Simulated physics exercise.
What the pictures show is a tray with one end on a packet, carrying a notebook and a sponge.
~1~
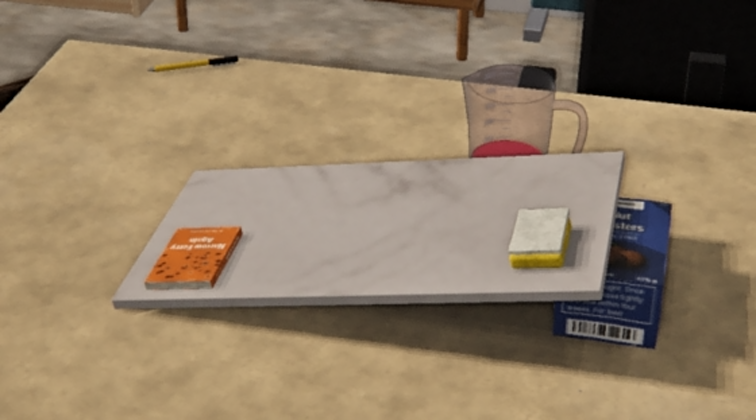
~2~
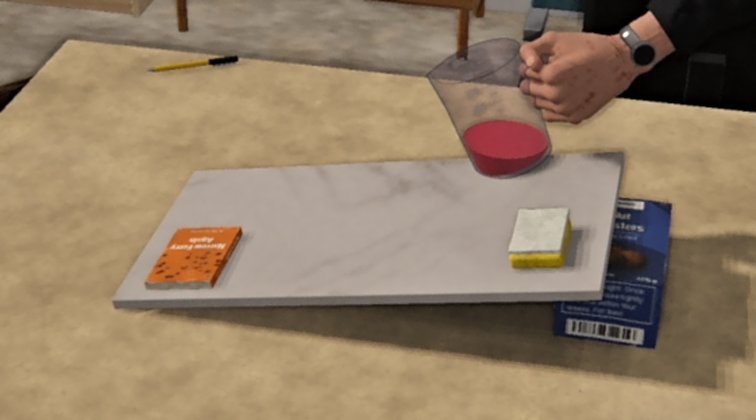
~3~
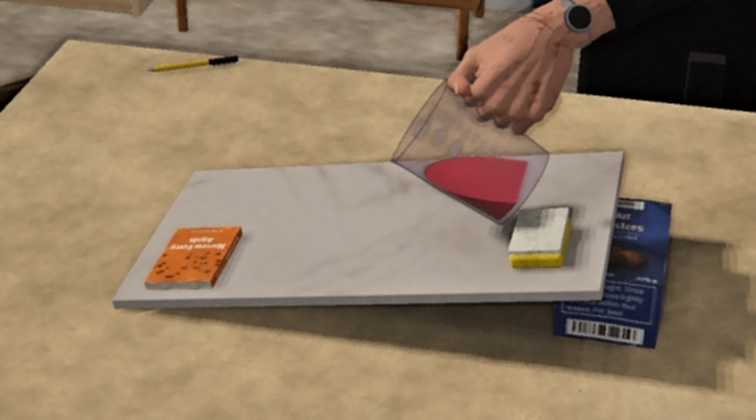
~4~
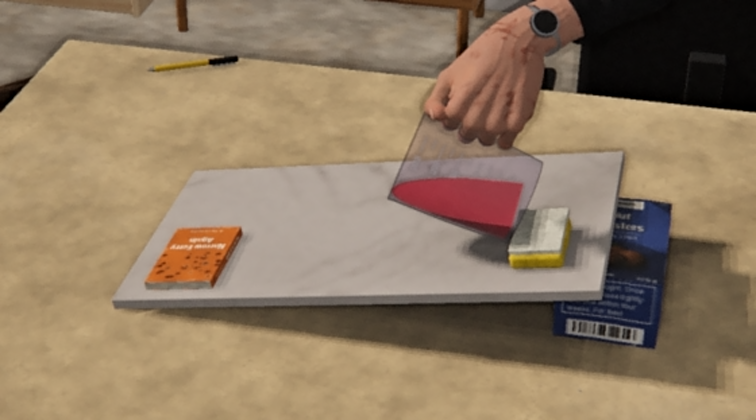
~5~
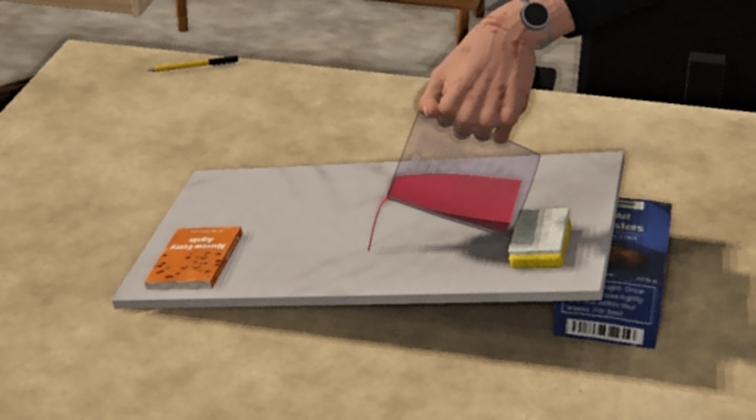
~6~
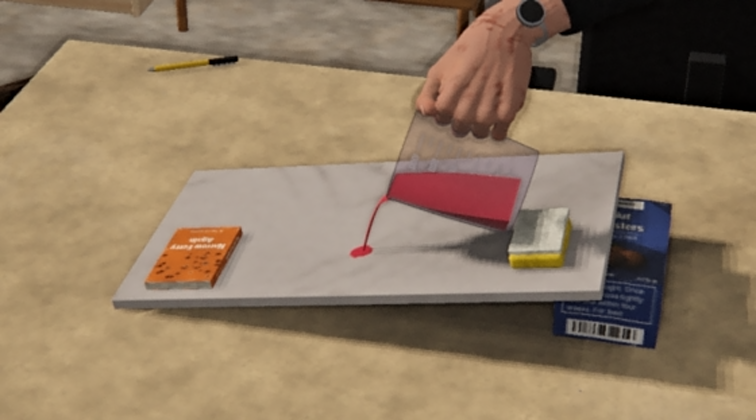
The clip opens on a pale tray sloping down to the left, one end on a blue packet, with an orange notebook and a sponge on it. A hand lifts a clear jug of red liquid from behind, tilts it over the tray, and pours a thin stream that forms a small red spot.
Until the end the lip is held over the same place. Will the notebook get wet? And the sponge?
Notebook - yes, it gets wet; sponge - no, it stays dry.
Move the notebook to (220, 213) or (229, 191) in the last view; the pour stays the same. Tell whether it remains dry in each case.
Try one: Contact. Try two: No contact.
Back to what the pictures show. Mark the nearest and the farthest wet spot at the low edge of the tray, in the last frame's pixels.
It's wet from (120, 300) at the near side to (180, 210) at the far side.
A moment on, it runs down to the left; the notebook is reached; the sponge is untouched.
Further on, it runs down to the left and off the end; the notebook is reached; the sponge is untouched.
When it is over, it runs down to the left and off the end; the notebook is reached; the sponge is untouched.
